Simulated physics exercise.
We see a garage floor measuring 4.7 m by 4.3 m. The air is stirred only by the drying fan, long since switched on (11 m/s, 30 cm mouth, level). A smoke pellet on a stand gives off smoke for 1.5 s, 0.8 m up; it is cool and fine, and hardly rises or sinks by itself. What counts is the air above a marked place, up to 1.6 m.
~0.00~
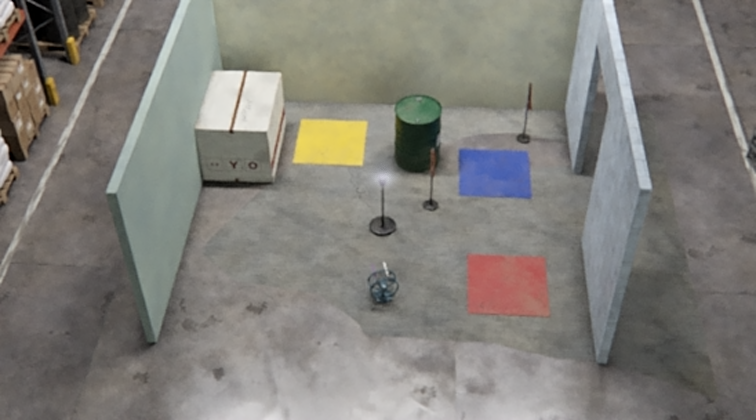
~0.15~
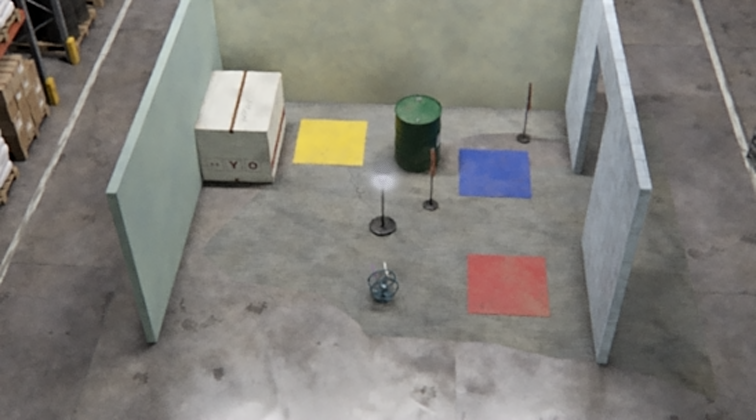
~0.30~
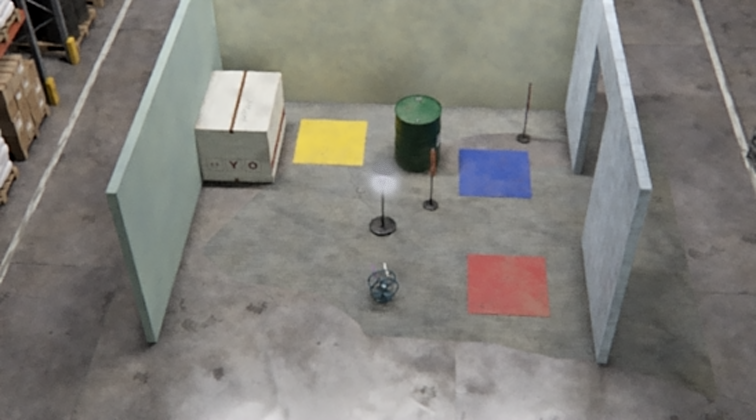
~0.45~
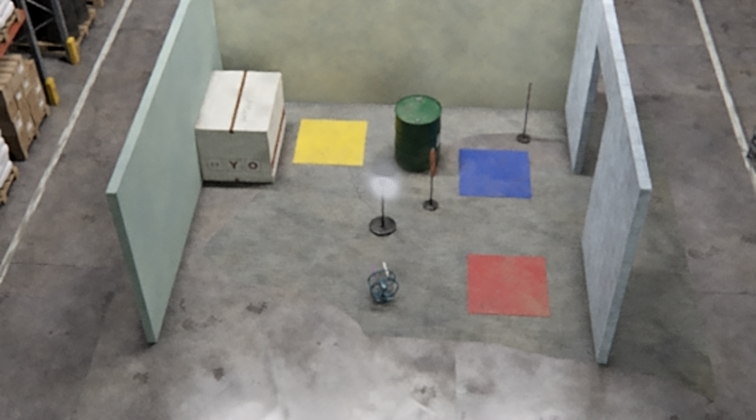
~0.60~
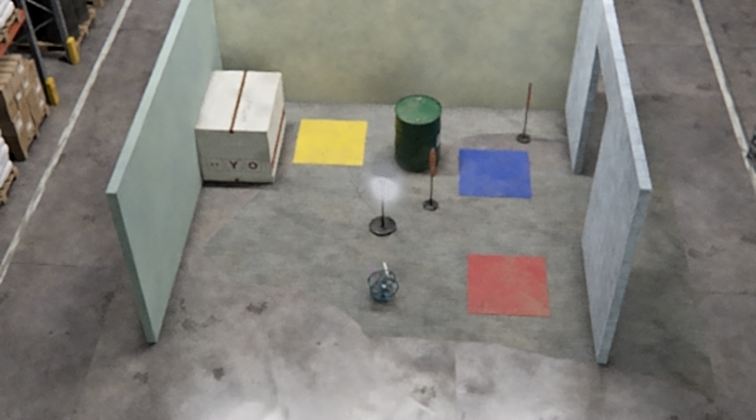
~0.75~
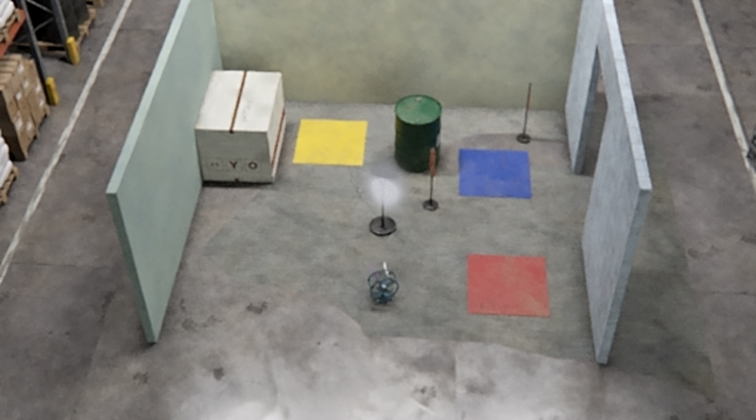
In the video, a faint puff of pale smoke appears above a small stand on a garage floor and grows slightly denser, hanging nearly in place, while a small fan, a carton, a green barrel and coloured floor squares stay put.
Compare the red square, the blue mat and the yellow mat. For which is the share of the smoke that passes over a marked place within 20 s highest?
Most passes over yellow.
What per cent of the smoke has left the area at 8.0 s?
Near 40 %.
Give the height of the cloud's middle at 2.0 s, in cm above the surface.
Roughly 40 cm up.
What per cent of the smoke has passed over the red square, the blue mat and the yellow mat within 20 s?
Roughly 25 % red, 20 % blue, 60 % yellow.
By 2.0 s, 0 % has passed over the red square, 17 % over the yellow mat and 0 % over the blue mat; 0 % has left the area, and the middle of the rest is near (387, 182).
By 4.0 s, 0 % has passed over the red square, 43 % over the yellow mat and 4 % over the blue mat; 17 % has left the area, and the middle of the rest is near (460, 83).
By 8.0 s, 5 % has passed over the red square, 44 % over the yellow mat and 15 % over the blue mat; 44 % has left the area, and the middle of the rest is near (545, 125).
By 20.0 s, 24 % has passed over the red square, 58 % over the yellow mat and 18 % over the blue mat; 71 % has left the area, and the middle of the rest is near (426, 229).
